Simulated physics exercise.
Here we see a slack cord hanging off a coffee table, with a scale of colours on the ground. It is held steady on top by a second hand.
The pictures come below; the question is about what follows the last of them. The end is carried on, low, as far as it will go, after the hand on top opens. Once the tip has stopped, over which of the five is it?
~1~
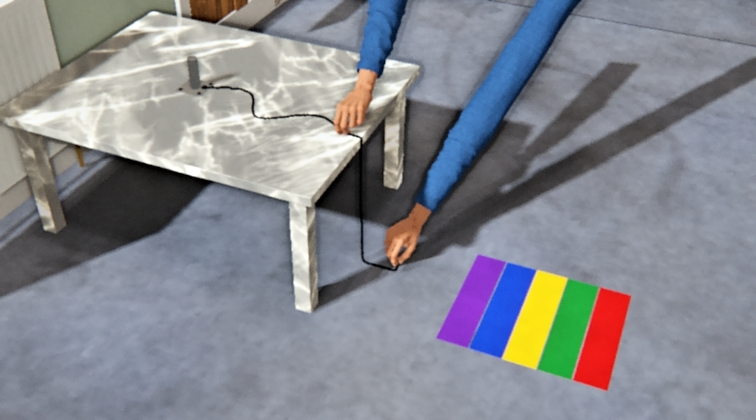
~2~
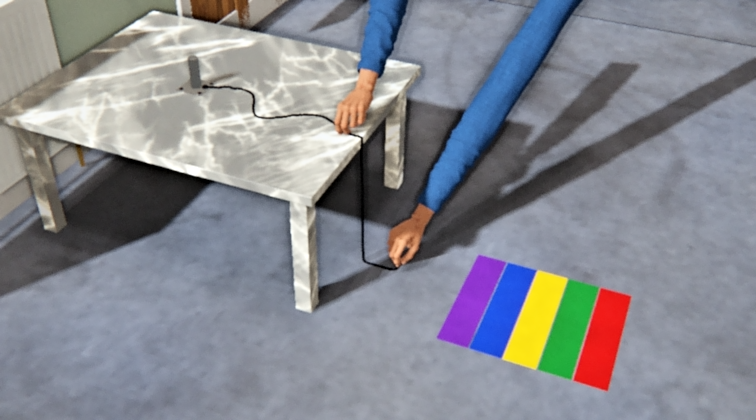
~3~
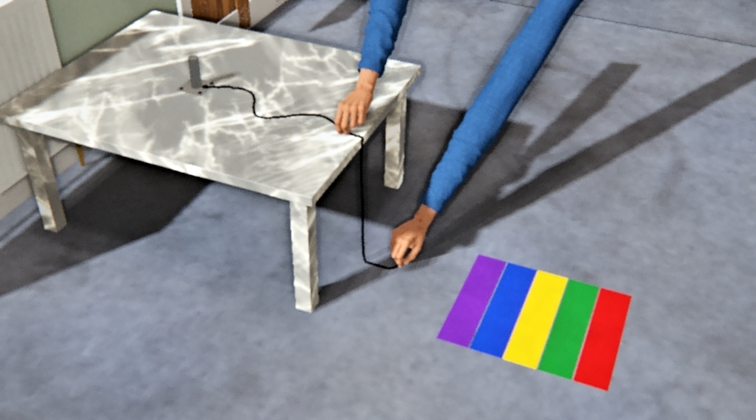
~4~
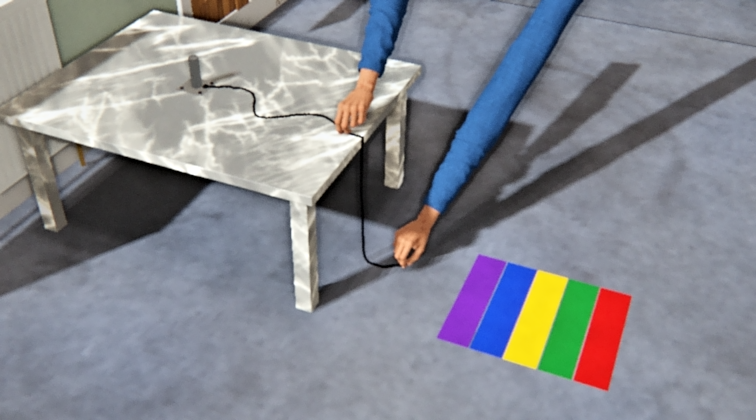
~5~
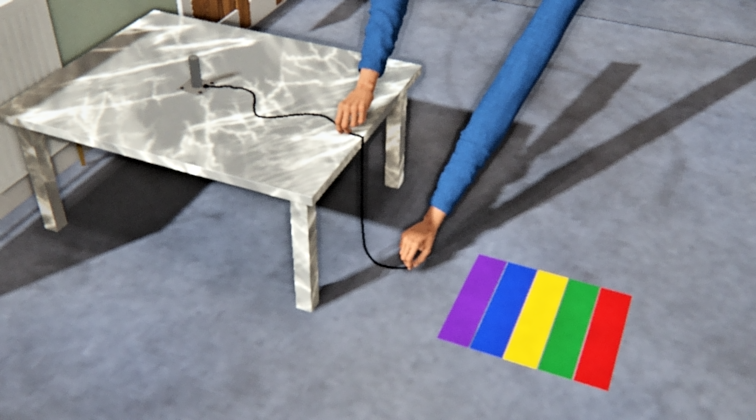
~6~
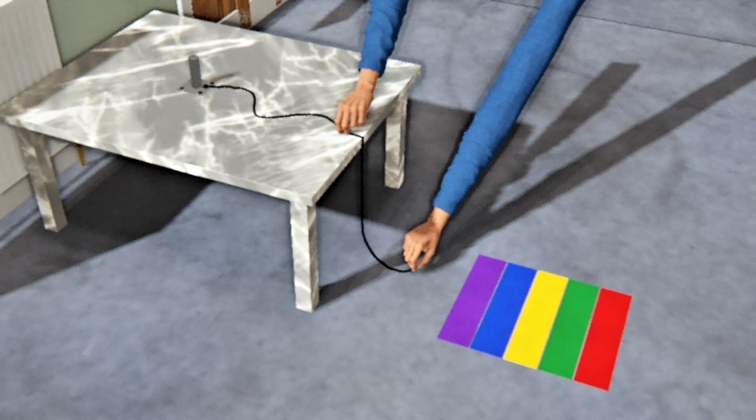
Over the yellow strip.
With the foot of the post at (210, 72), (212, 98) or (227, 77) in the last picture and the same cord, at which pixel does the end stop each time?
In order, near (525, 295), (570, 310) and (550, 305).
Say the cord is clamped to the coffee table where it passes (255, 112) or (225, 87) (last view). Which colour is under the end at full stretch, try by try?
The end stops on blue and then on yellow.
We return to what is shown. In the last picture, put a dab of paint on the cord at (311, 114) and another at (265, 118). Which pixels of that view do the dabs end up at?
Point one: (335, 127); point two: (295, 115).
Soon after, end near (477, 284); over purple.
After that, end near (516, 295); over blue.
At the stop, end near (539, 302); over yellow. It halts on the yellow strip.
